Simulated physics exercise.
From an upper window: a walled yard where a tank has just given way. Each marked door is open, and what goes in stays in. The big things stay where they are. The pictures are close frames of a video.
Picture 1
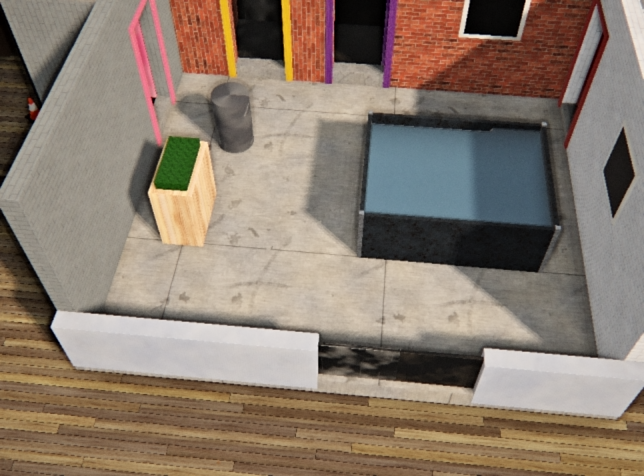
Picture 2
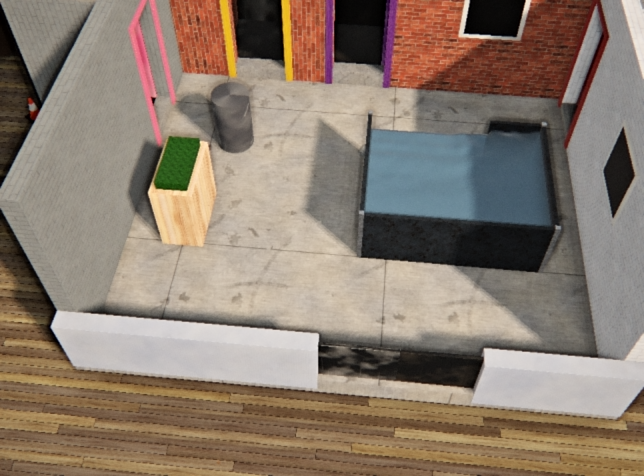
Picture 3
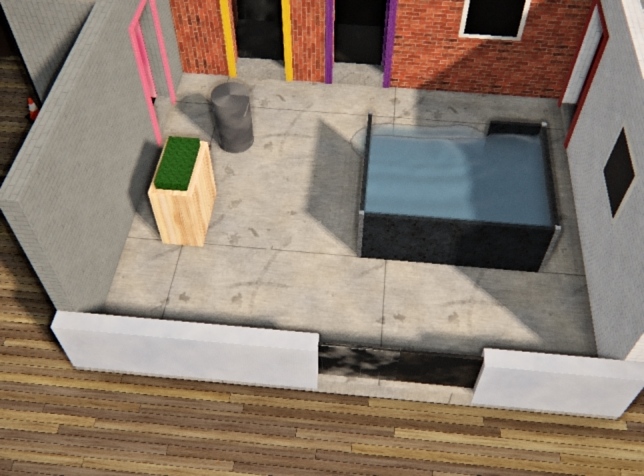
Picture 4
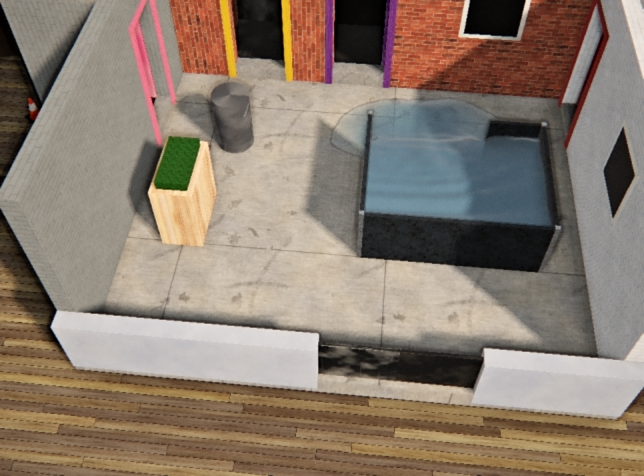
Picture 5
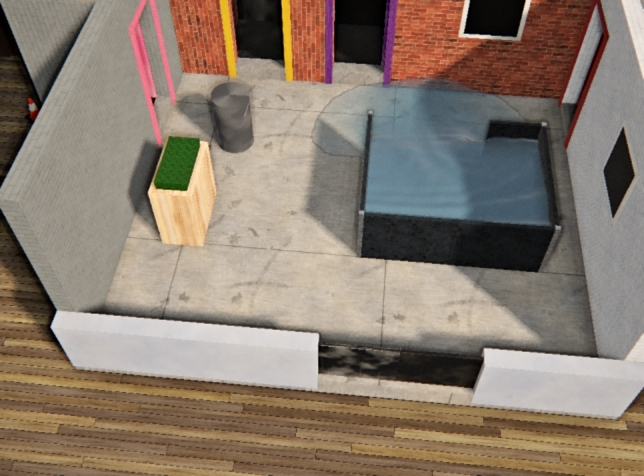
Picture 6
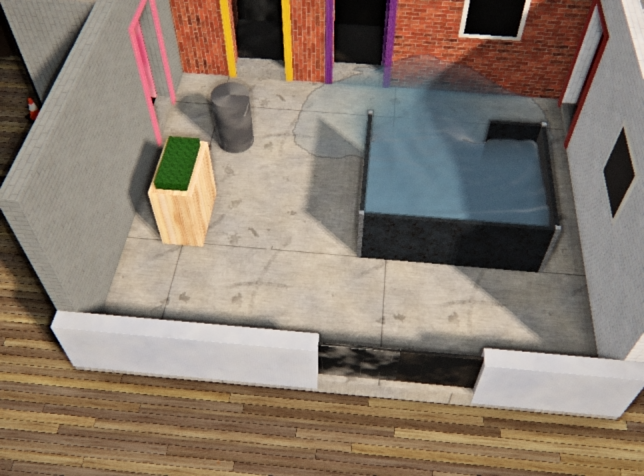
A large dark-sided open tank of blue water stands at the right of a grey walled yard, seen from high above by a still camera. A grass-topped pale wooden block and a dark grey cylinder stand at left, near a pink frame, with yellow and purple doorframes in the brick wall behind. Water pours out on the tank's far side and spreads in a thin sheet across the paving.
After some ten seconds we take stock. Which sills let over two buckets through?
The red door takes more than that; the pink door takes more than that; the purple door takes more than that; the yellow door stays under that.
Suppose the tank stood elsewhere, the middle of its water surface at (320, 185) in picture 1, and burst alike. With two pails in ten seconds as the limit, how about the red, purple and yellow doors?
In short: The red door takes more, the purple door lets more in, the yellow door floods.
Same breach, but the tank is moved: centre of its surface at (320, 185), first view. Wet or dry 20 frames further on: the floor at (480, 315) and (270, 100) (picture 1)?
In turn: Dry, flooded.
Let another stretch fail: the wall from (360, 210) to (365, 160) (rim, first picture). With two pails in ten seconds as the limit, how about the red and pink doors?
My reading: The red door passes that mark; the pink door goes over.
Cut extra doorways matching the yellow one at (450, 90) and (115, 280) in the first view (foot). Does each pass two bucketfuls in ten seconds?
In that order: Is over, holds.
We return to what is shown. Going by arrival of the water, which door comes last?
The pink-painted one.
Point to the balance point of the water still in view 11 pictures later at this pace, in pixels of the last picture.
Near (413, 154).
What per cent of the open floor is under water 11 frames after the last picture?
Near 35 in a hundred.
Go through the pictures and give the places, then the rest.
In the first picture, still water in the open tank at (457, 171).
In the second picture, water pours out on the open tank's far side and has run to (363, 154).
In the third picture, water pours out on the open tank's far side and has run to a hidden place.
In the fourth picture, water pours out on the open tank's far side and has run to (458, 102).
In the fifth picture, the front is at (489, 95), out from the gap on the open tank's far side.
In the sixth picture, water pours out on the open tank's far side and has run to (526, 97).
A moment on, water covers 25 % of the floor; the red door under two buckets in, the pink door not reached, the purple door under two buckets in, the yellow door wet at the sill, nothing in.
Next, water covers 35 % of the floor; the red door far over two buckets in, the pink door wet at the sill, nothing in, the purple door over two buckets in, the yellow door wet at the sill, nothing in.
Then, water covers 60 % of the floor; the red door far over two buckets in, the pink door far over two buckets in, the purple door far over two buckets in, the yellow door wet at the sill, nothing in.
Later, water covers 90 % of the floor; the red door far over two buckets in, the pink door far over two buckets in, the purple door far over two buckets in, the yellow door wet at the sill, nothing in.
In the end, water covers 95 % of the floor; the red door far over two buckets in, the pink door far over two buckets in, the purple door far over two buckets in, the yellow door wet at the sill, nothing in.
